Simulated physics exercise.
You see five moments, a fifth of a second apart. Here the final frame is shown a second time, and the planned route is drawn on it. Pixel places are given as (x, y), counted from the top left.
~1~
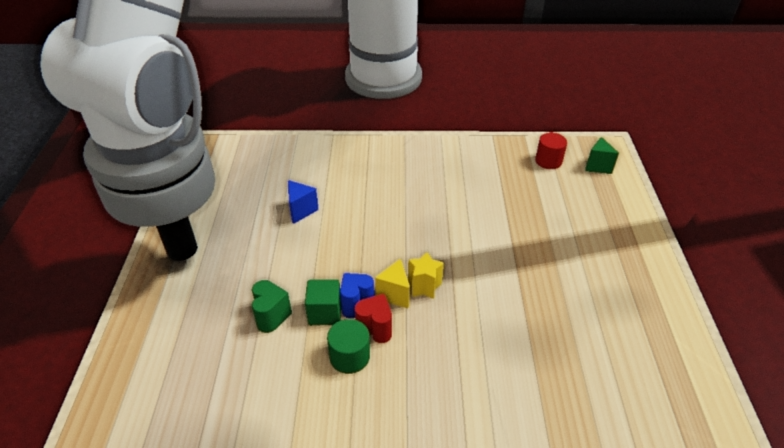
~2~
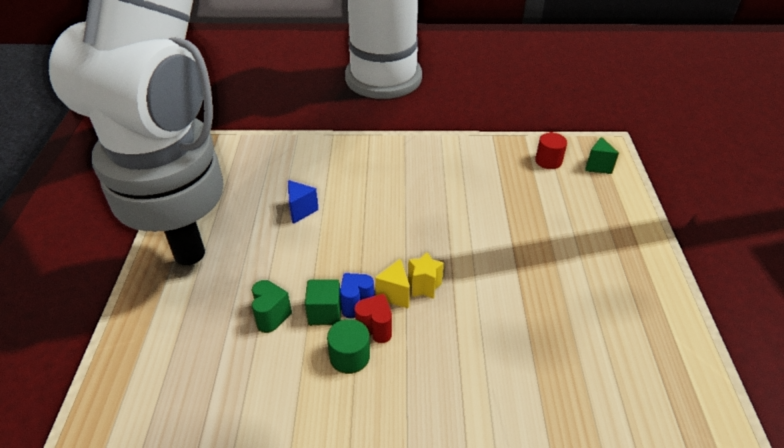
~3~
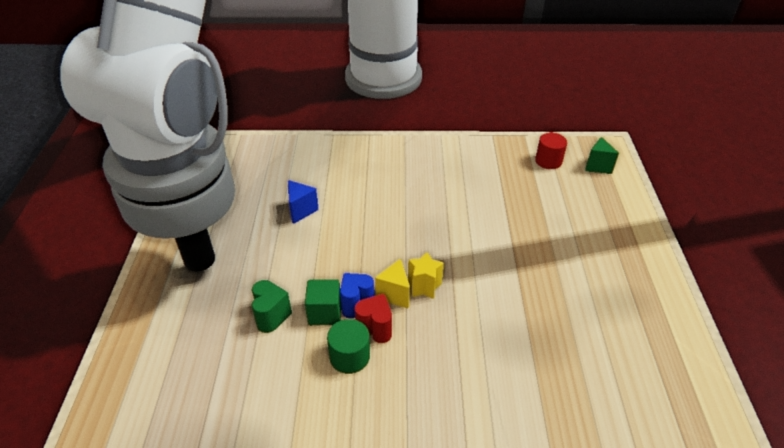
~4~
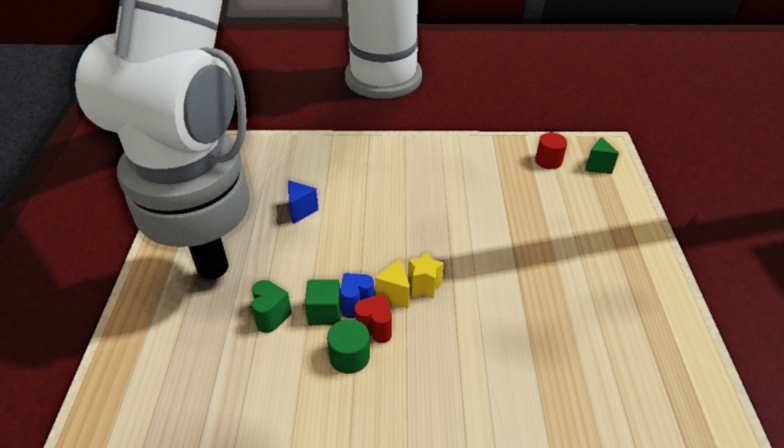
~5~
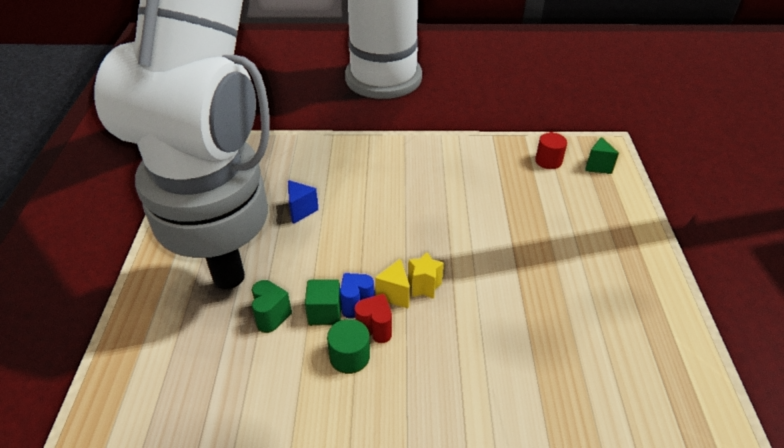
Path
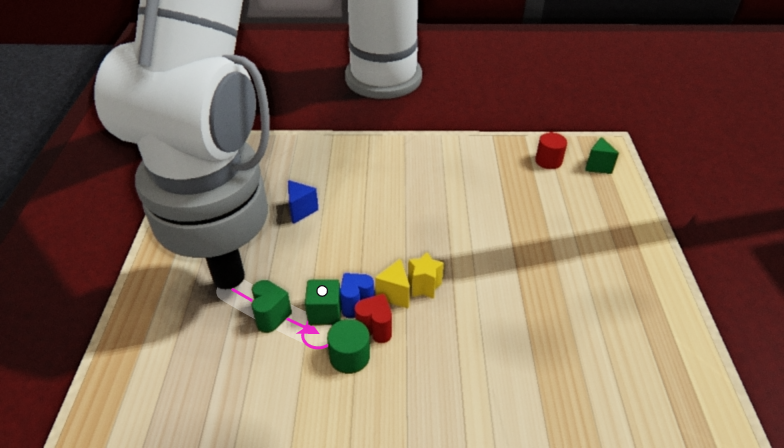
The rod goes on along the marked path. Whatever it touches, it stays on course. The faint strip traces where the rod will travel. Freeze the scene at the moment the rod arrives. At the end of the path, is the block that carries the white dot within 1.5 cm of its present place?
No.
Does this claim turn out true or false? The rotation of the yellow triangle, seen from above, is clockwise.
This is true.
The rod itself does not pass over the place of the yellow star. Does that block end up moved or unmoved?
The result: It stays put.
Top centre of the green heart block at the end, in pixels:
I predict (309, 338).
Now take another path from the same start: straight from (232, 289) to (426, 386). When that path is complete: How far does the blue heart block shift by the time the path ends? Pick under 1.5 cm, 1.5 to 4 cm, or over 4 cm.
Of the three bands, it's 1.5 to 4 cm.
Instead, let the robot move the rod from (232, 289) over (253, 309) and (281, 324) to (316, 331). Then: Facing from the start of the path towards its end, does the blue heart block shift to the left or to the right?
Sideways, to the left.
Drawn move, from (232, 289) through (273, 312) to (319, 334); the dot is on the green square block.
The first path, step by step. One third of the way, rod (257, 293); green heart block (278, 303).
Two thirds of the way, rod (287, 308); green heart block (297, 324), turned 45° clockwise.
At the end, rod (318, 322); green heart block (309, 338), turned 105° clockwise; green square block (345, 296), turned 35° anticlockwise; green disc (354, 339); blue heart block (368, 279), turned 40° anticlockwise; yellow triangle (399, 268), turned 20° clockwise; yellow star still.
